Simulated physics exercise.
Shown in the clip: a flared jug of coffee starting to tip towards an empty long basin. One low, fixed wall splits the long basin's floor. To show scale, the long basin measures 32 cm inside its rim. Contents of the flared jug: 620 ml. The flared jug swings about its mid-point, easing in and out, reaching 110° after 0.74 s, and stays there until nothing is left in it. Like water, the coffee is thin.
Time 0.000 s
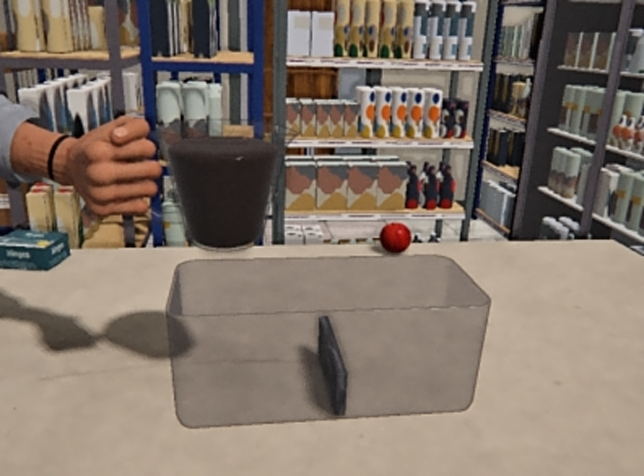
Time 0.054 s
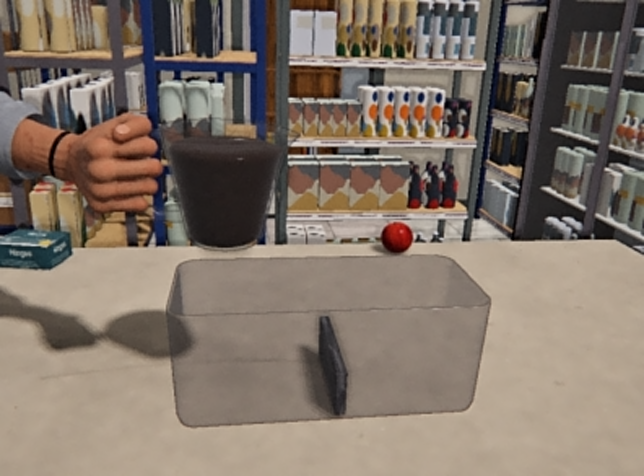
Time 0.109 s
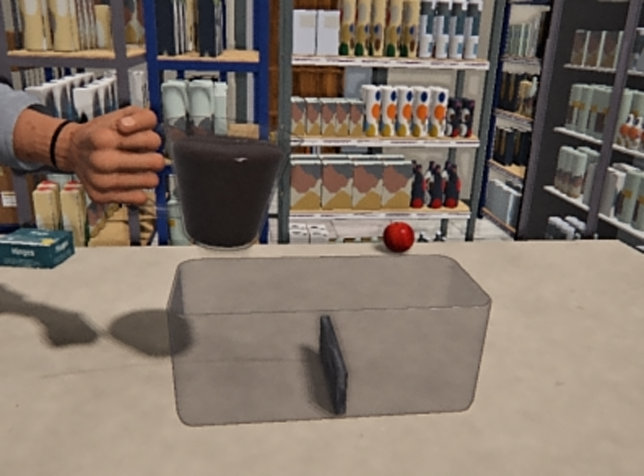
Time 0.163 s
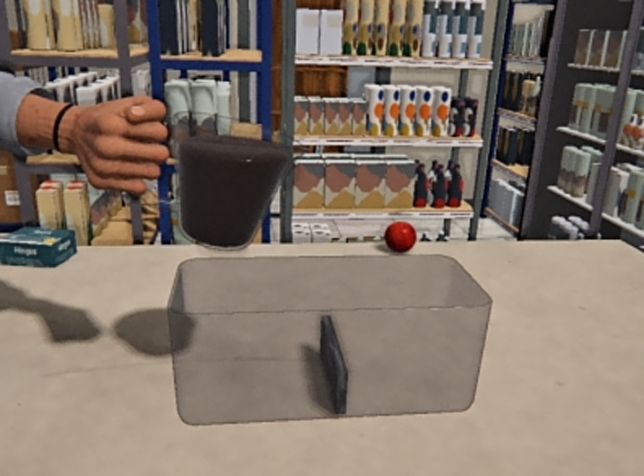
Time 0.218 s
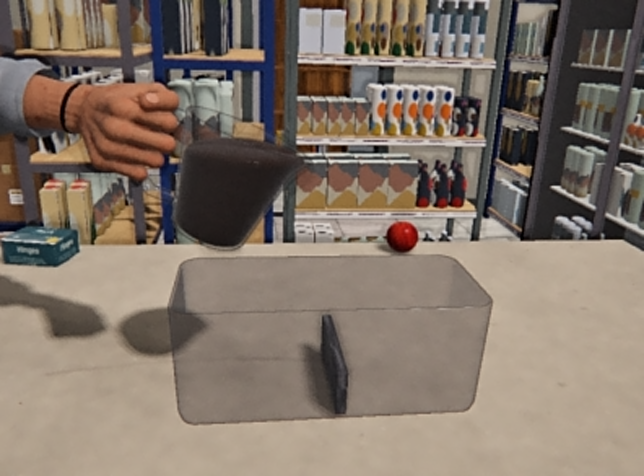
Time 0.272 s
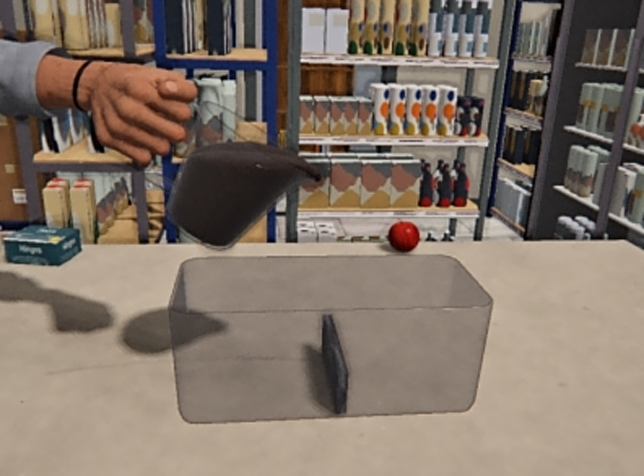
A hand tilting a flared jug of dark coffee rightwards above a clear, empty long basin with a low divider, liquid reaching the lip.
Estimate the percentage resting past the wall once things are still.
I would say roughly 52 percent.
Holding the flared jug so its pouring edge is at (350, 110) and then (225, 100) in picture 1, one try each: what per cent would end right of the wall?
Try 1: Approx. 95 %; try 2: Approx. 5 %.
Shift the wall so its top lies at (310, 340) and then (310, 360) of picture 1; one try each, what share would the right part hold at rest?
Some 80 in a hundred, then some 85 in a hundred.
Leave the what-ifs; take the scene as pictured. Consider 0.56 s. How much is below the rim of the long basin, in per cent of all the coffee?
Near 40 in a hundred.
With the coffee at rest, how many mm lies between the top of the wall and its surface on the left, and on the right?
Left about 38 mm, while the right is about 34 mm.
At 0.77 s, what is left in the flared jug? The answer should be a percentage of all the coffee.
About 3 percent.
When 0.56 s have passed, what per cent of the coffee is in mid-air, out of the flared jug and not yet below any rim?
Roughly 20 %.
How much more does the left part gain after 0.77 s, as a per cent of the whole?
Near 6 percent, give or take.
Then, 0.56 s in, the tilt is 95° and 41 per cent is still to pour, 6 is left of the wall and 33 right of it.
Then, 0.77 s in, the tilt is 110° and 3 per cent is still to pour, 42 is left of the wall and 52 right of it.
Then, 1.00 s in, the tilt is 110° and 0 per cent is still to pour, 48 is left of the wall and 52 right of it.
Then, 1.24 s in, the tilt is 110° and 0 per cent is still to pour, 48 is left of the wall and 52 right of it.
Finally, 48 per cent lies left of the wall, 52 right of it and 0 outside.
